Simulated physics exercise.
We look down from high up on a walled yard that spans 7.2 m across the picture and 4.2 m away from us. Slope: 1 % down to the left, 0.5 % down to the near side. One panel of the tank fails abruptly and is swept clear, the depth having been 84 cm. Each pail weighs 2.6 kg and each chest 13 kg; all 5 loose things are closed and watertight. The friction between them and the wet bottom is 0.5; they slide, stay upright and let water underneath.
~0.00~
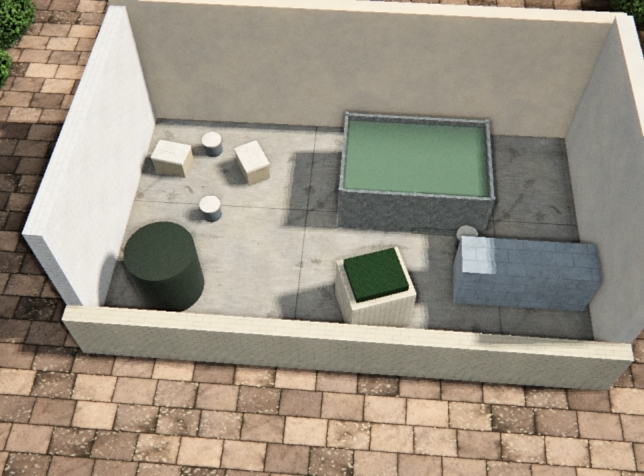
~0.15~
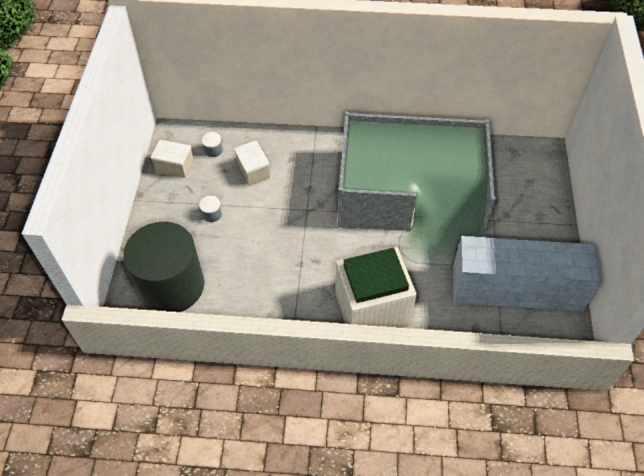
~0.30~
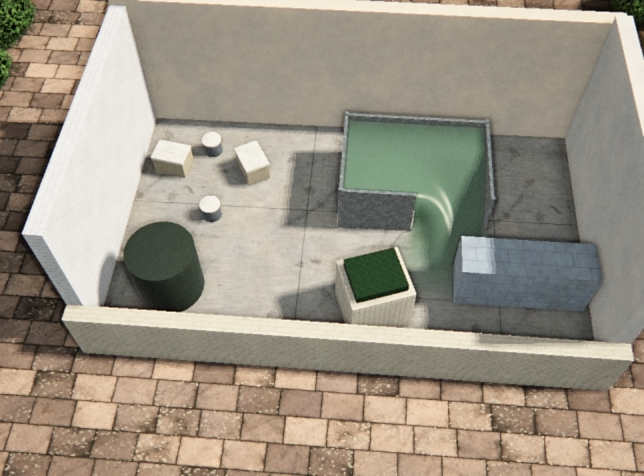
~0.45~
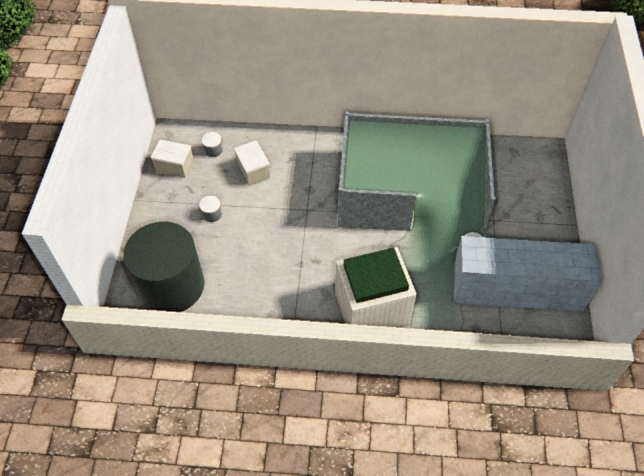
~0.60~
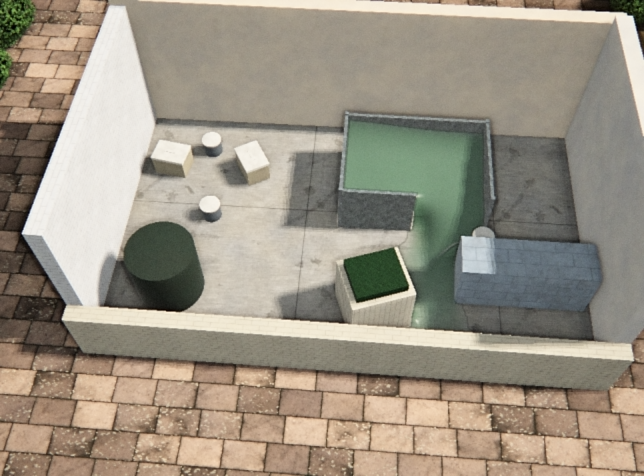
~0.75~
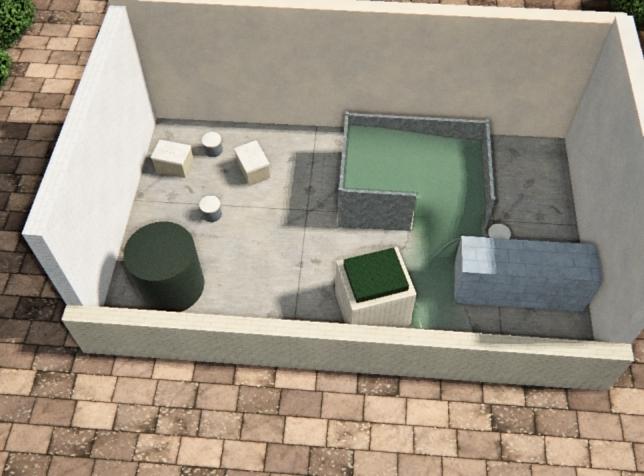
Green water poured out through a gap in the front of a stone tank and spread across the walled yard, and a small pale pail drifted right behind the blue-grey block while everything else stayed put.
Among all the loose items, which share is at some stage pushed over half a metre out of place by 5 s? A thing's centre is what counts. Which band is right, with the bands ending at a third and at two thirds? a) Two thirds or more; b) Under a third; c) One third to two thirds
Option c: One third to two thirds.
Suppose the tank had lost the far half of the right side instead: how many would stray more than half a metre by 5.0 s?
Result: 3.
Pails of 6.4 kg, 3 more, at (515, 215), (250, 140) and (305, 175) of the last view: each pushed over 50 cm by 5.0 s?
The first comes out within the limit, the second beyond the limit, the third within the limit.
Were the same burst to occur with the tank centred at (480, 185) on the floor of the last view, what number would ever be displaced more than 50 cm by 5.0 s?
That gives 4 of them.
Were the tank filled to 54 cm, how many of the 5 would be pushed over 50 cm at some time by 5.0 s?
Then it comes to 1.
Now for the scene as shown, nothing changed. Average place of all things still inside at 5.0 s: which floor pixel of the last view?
(184, 160).
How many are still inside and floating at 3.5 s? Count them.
1.
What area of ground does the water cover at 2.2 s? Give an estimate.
Roughly 16 m2 of it is wet.
After 1.1 s 1 of 5 are over 50 cm from their spots; 1 afloat.
After 2.2 s 1 of 5 are over 50 cm from their spots; 1 afloat.
After 3.5 s 2 of 5 are over 50 cm from their spots; 1 afloat.
After 5.0 s 3 of 5 are over 50 cm from their spots, and 3 have been at some point; 4 afloat.
